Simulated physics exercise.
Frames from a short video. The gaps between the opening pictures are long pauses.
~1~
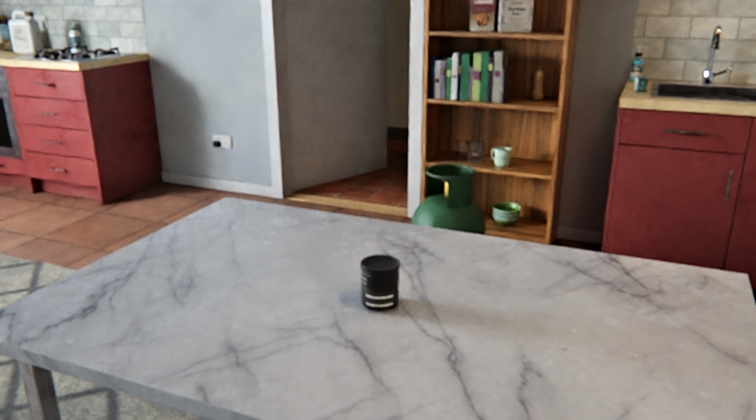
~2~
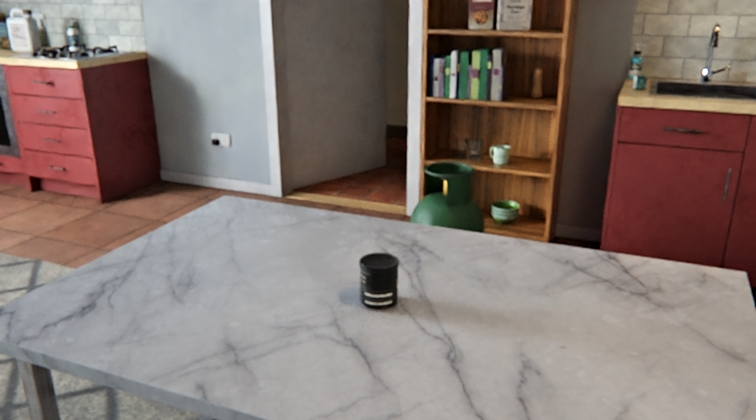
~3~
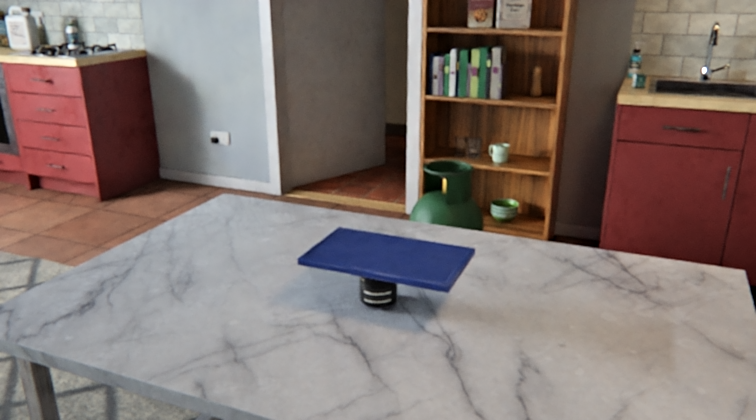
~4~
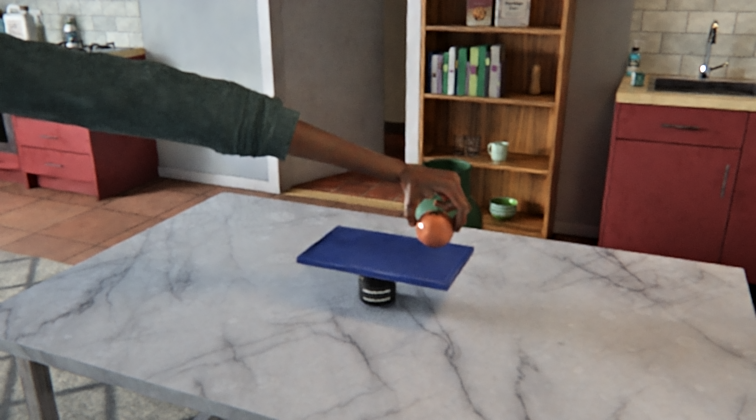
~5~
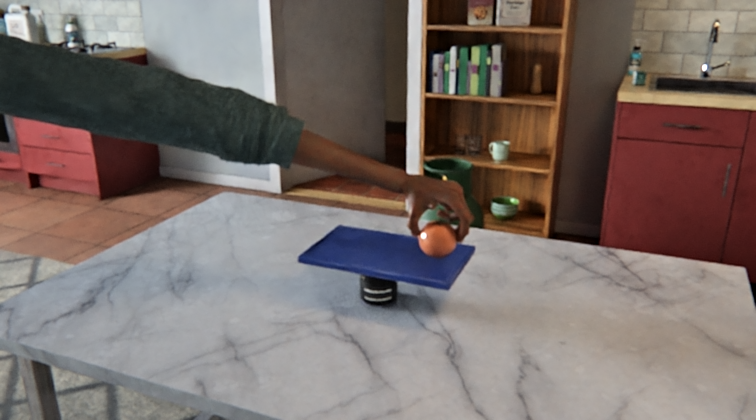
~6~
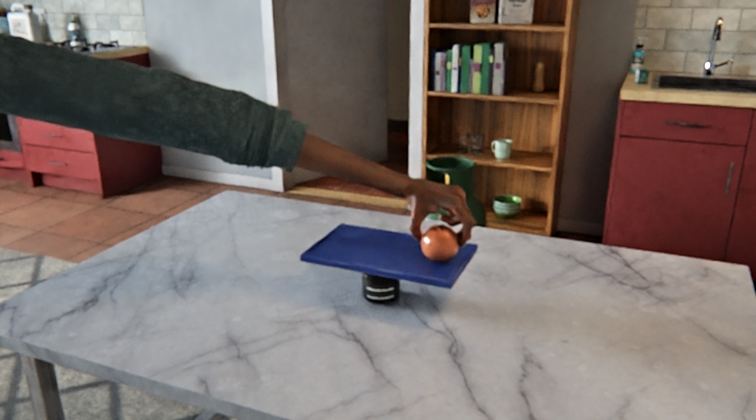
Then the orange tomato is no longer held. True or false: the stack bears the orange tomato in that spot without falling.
False.
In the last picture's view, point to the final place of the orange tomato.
I'd point to roughly (475, 303).
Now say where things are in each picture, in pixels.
In the first frame, the last thing is not in view yet.
In the second frame, the last thing is not in view yet.
In the third frame, the last thing is not in view yet; blue lid (388, 256).
In the fourth frame, coming down; orange tomato (435, 229); blue lid (387, 255).
In the fifth frame, coming down; orange tomato (438, 239); blue lid (388, 254).
In the sixth frame, set down, still held; orange tomato (440, 243); blue lid (390, 253).
Then, 0.30 s after the last picture, orange tomato now fallen; blue lid tipped 43° from how it was.
Then, 0.60 s after the last picture, blue lid tipped 42° from how it was.
At rest, fallen, orange tomato; tipped over in the stack, blue lid; black tin in place. Seen from the same camera at the end, orange tomato near (475, 303). The stack gives way.
